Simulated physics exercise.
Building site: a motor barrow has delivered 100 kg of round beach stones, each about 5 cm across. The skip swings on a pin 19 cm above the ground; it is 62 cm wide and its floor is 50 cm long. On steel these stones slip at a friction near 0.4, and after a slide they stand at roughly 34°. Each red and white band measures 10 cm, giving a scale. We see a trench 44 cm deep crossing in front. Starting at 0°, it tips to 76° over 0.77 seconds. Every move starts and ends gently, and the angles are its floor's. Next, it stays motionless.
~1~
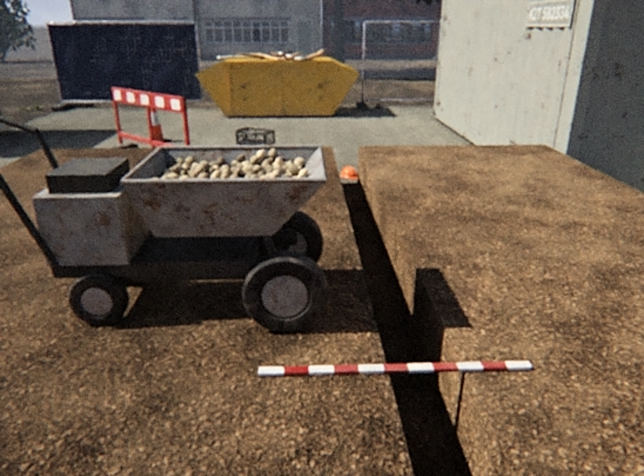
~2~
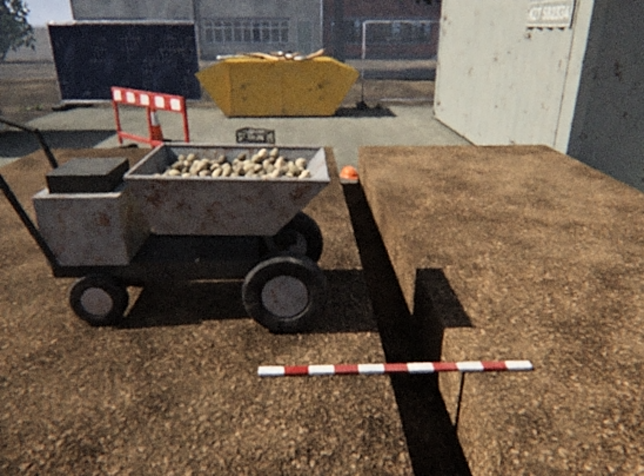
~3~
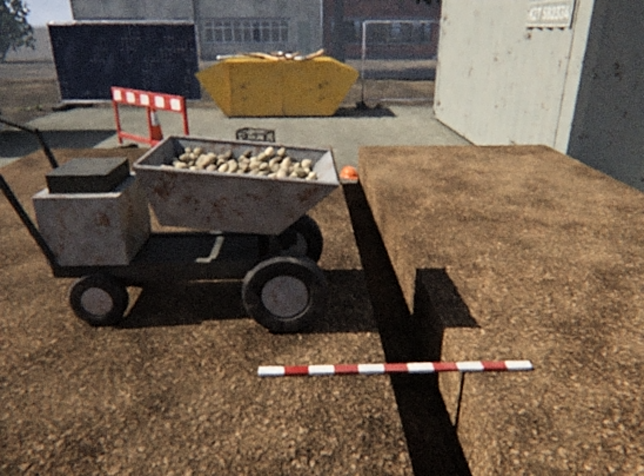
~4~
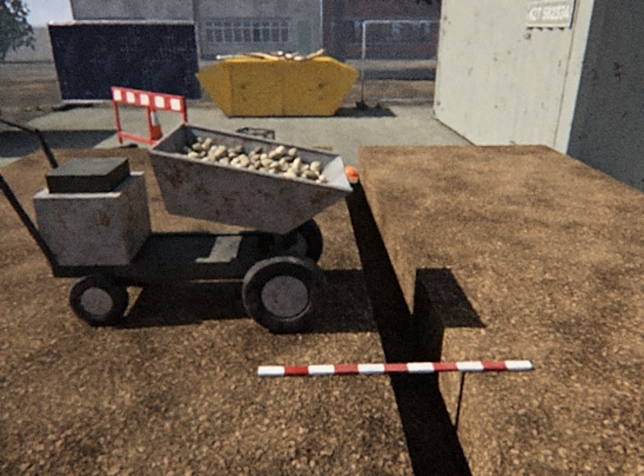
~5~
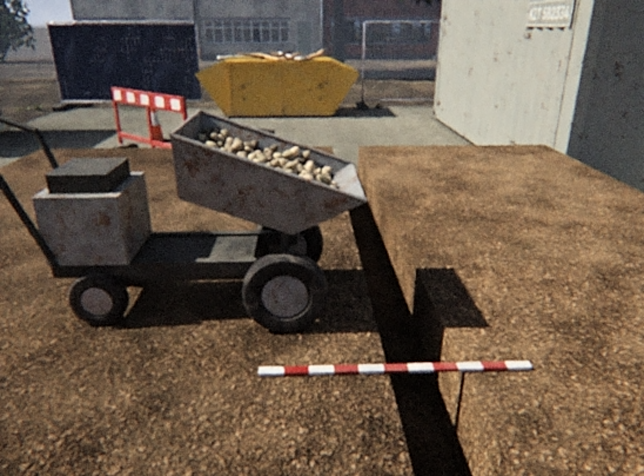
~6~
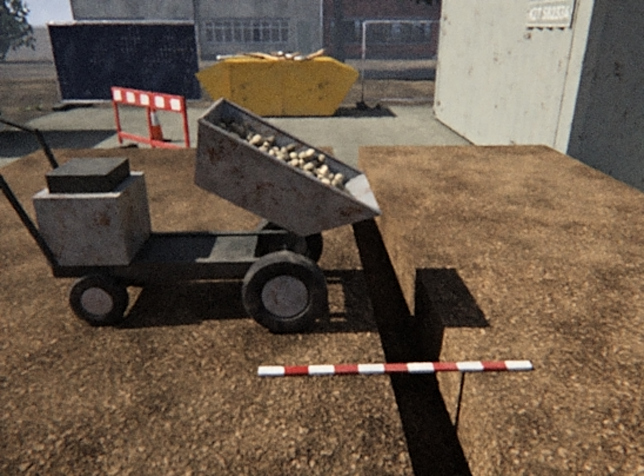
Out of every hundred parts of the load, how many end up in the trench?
Close to 38 in a hundred.
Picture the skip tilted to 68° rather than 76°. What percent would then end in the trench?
Then about 35 per cent.
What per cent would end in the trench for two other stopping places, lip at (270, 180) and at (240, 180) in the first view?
Roughly 95 per cent, then 75 per cent.
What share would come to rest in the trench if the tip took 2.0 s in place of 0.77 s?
Then roughly 50 percent.
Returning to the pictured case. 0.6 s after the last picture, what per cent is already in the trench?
Close to 20 per cent has got there by then.
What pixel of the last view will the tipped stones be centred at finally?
Near (457, 294).
Then, 0.3 s after the last picture the floor is at 64°, 100 % in the skip; the foremost stones are at (397, 240).
Then, 0.6 s after the last picture the floor is at 76°, 44 % in the skip, 21 % in the trench, 35 % past the trench; the foremost stones are at (499, 299).
Then, 0.9 s after the last picture the floor is at 76°, 2 % in the skip, 36 % in the trench, 62 % past the trench; the foremost stones are at (620, 284).
Then, 2.9 s after the last picture the floor is at 76°, 0 % in the skip, 38 % in the trench, 62 % past the trench; the foremost stones are past the picture's edge.
